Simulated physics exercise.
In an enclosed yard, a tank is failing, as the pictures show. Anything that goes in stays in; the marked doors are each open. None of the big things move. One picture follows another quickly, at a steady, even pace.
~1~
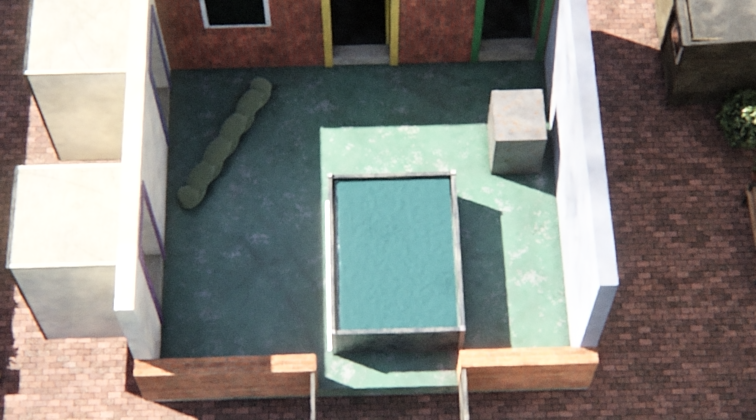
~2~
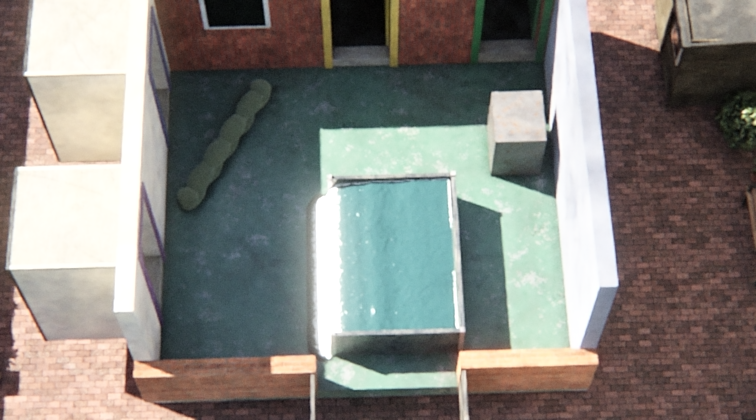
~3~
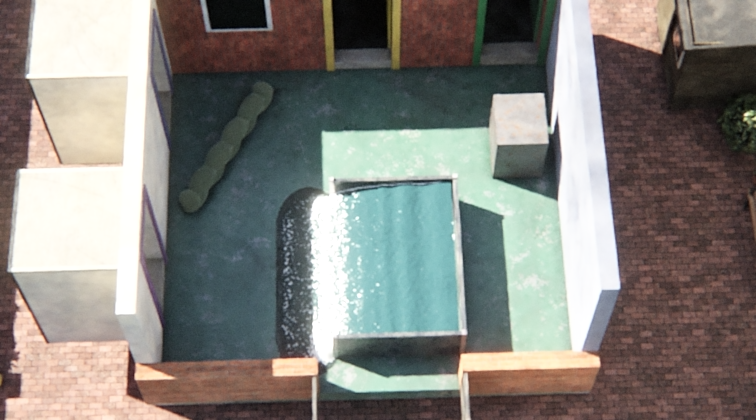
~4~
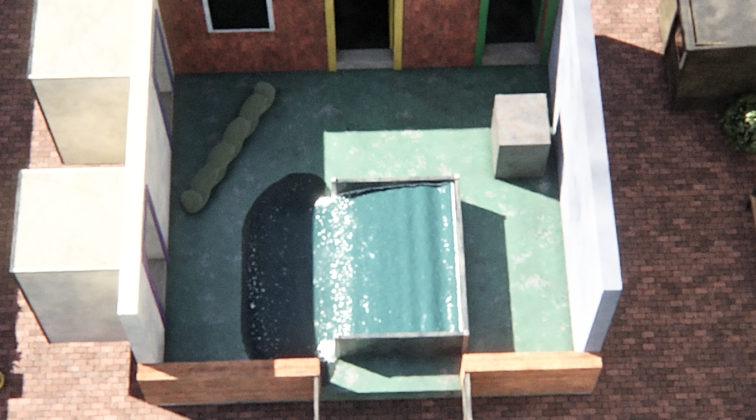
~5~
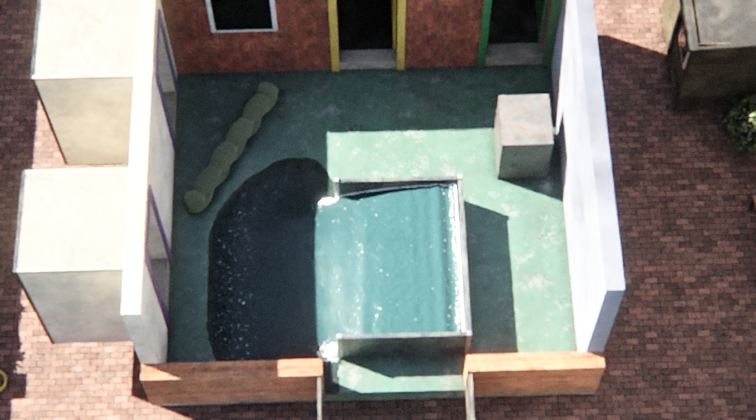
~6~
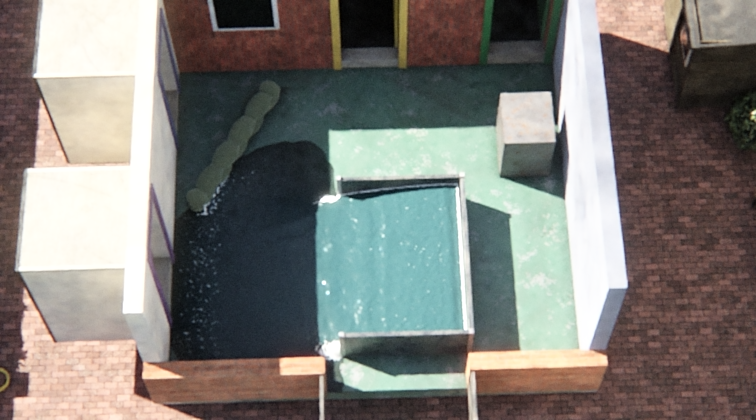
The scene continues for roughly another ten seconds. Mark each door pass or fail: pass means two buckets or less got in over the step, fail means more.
Purple door - fail, blue door - pass, yellow door - pass, green door - pass.
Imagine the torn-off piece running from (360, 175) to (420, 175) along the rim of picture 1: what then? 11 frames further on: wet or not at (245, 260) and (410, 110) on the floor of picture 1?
Still dry and Soaked.
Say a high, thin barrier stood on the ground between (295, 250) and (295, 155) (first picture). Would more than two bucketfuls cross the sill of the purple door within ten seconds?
Purple exceeds the limit.
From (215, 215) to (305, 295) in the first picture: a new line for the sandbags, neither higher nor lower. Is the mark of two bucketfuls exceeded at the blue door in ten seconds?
Note - blue door breached.
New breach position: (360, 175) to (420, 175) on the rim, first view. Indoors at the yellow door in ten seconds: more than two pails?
In that case yellow beats the mark.
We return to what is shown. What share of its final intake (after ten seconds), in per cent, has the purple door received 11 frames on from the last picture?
Roughly 70 per cent.
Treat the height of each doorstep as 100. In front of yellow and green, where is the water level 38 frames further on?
Readings, in sequence: 70 percent and 40 percent.
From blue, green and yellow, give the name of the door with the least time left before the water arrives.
The blue door.
A moment on, water covers 35 % of the floor; the purple door over two buckets in, the blue door not reached, the yellow door not reached, the green door not reached.
Next, water covers 45 % of the floor; the purple door far over two buckets in, the blue door wet at the sill, nothing in, the yellow door not reached, the green door not reached.
Then, water covers 60 % of the floor; the purple door far over two buckets in, the blue door wet at the sill, nothing in, the yellow door wet at the sill, nothing in, the green door not reached.
Later, water covers 80 % of the floor; the purple door far over two buckets in, the blue door wet at the sill, nothing in, the yellow door wet at the sill, nothing in, the green door wet at the sill, nothing in.
In the end, water covers 95 % of the floor; the purple door far over two buckets in, the blue door wet at the sill, nothing in, the yellow door wet at the sill, nothing in, the green door wet at the sill, nothing in.
